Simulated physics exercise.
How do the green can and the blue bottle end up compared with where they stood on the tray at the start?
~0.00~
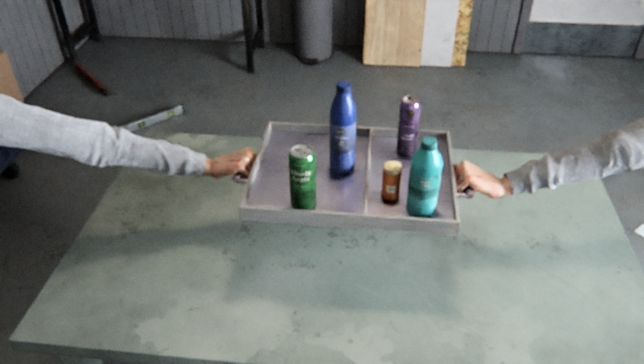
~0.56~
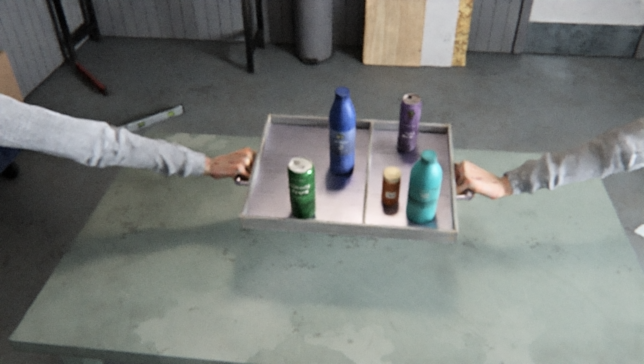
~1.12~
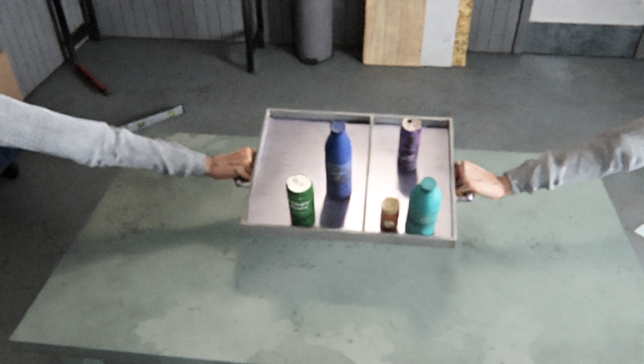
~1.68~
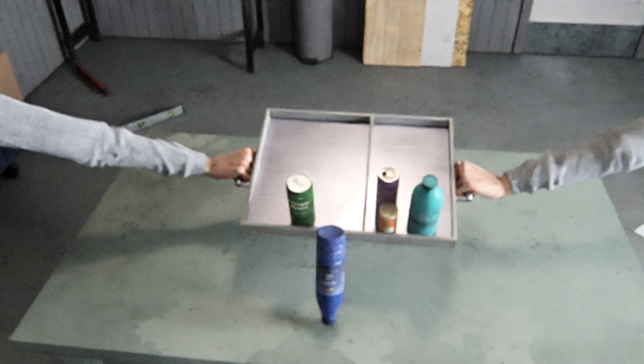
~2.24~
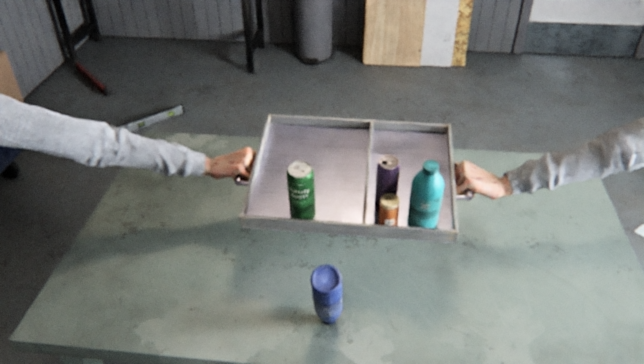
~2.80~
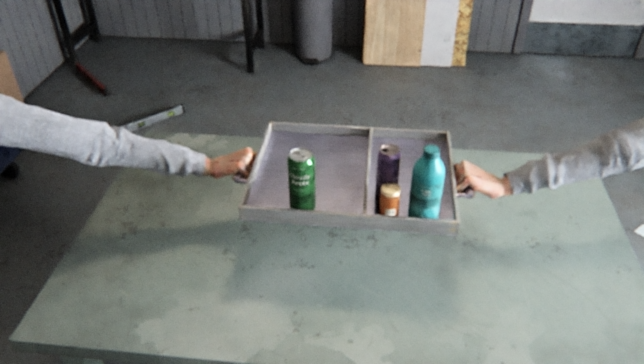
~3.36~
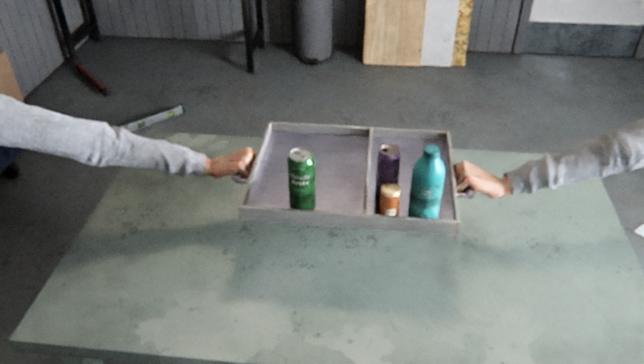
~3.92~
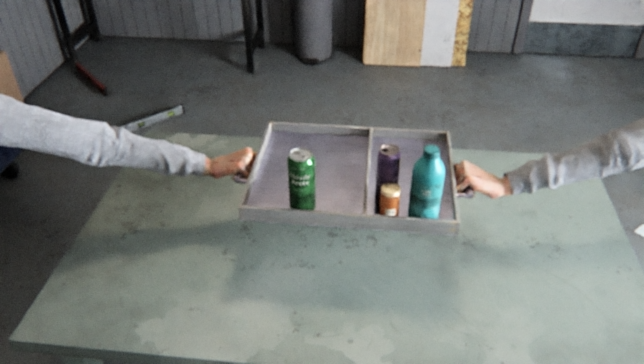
The green can is still standing in about the same place at the front left of the tray, while the blue bottle has gone over the near edge and is no longer on it.
